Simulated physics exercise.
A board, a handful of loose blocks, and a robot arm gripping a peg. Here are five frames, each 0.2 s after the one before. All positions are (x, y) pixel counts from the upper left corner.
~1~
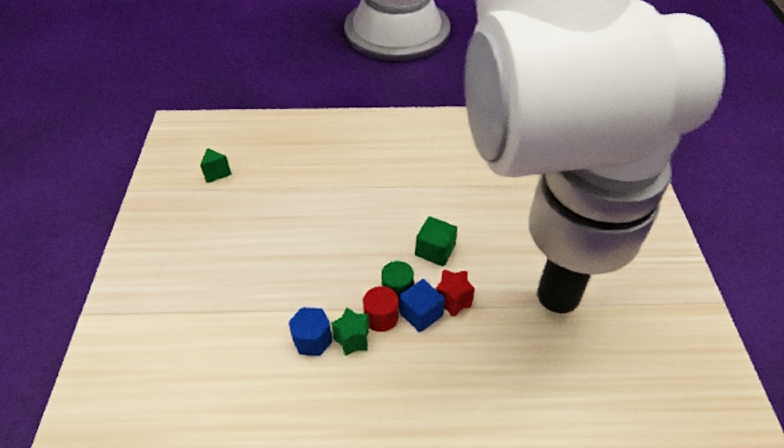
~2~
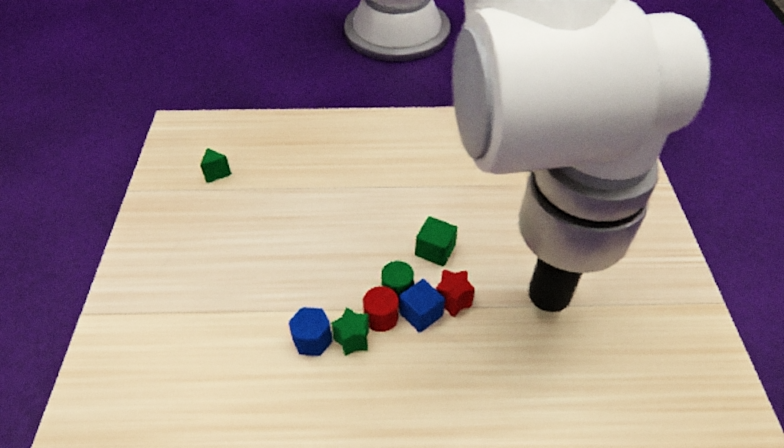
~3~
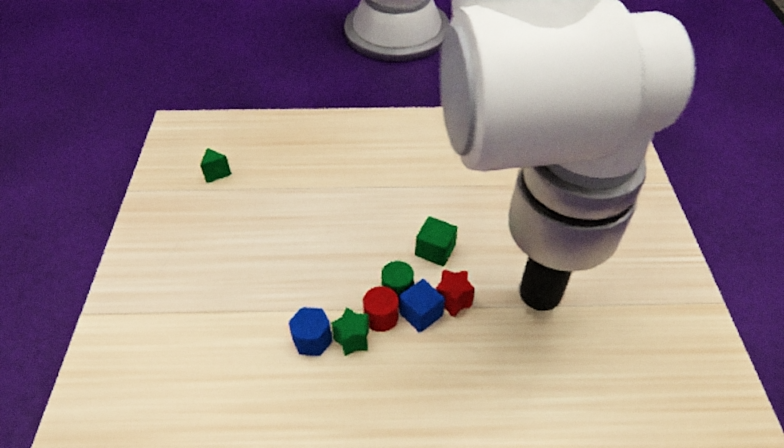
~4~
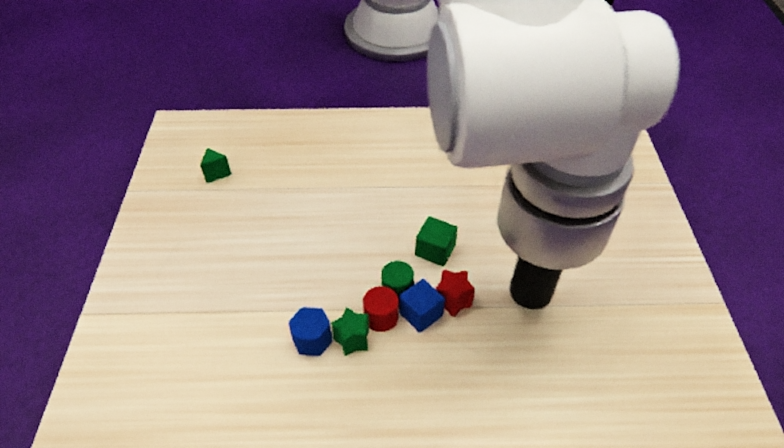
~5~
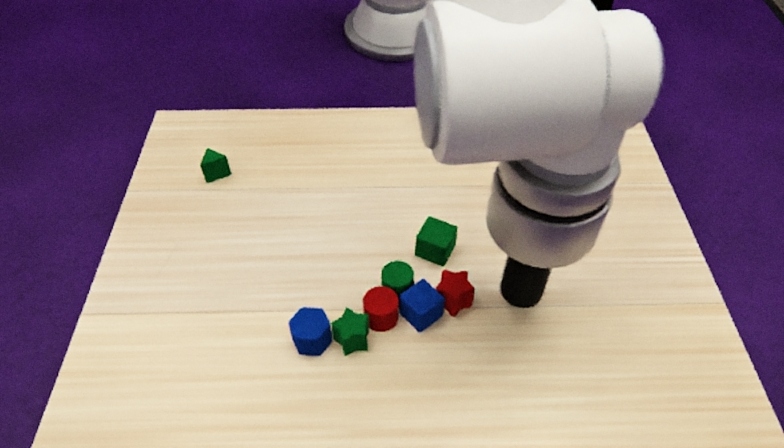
On a wooden board, a robot arm slides its black peg slightly left while blocks stay still.
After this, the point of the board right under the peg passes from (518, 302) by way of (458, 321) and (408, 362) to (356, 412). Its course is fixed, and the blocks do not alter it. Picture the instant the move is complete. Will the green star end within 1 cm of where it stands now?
Going by the path, yes.
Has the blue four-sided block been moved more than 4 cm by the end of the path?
Going by the path, no.
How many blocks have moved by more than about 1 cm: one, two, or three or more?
Three or more blocks.
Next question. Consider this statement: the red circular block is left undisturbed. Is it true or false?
It is false.
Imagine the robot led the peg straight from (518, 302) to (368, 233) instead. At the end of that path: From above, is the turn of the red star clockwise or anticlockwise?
Short answer: Counterclockwise.
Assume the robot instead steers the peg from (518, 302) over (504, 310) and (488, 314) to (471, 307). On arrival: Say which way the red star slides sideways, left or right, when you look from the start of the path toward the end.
Pushed right.
What follows on the original path. One third of the way, peg (459, 310); red circular block (365, 300); blue four-sided block (401, 298), turned 20° clockwise; red star (433, 282), turned 60° clockwise.
Two thirds of the way, peg (408, 352); red circular block (361, 298); blue four-sided block (396, 299), turned 40° clockwise; red star (432, 282), turned 80° clockwise.
At the end, peg (355, 402); green star still; red circular block (361, 298); blue four-sided block (396, 299), turned 40° clockwise; red star (432, 282), turned 80° clockwise.
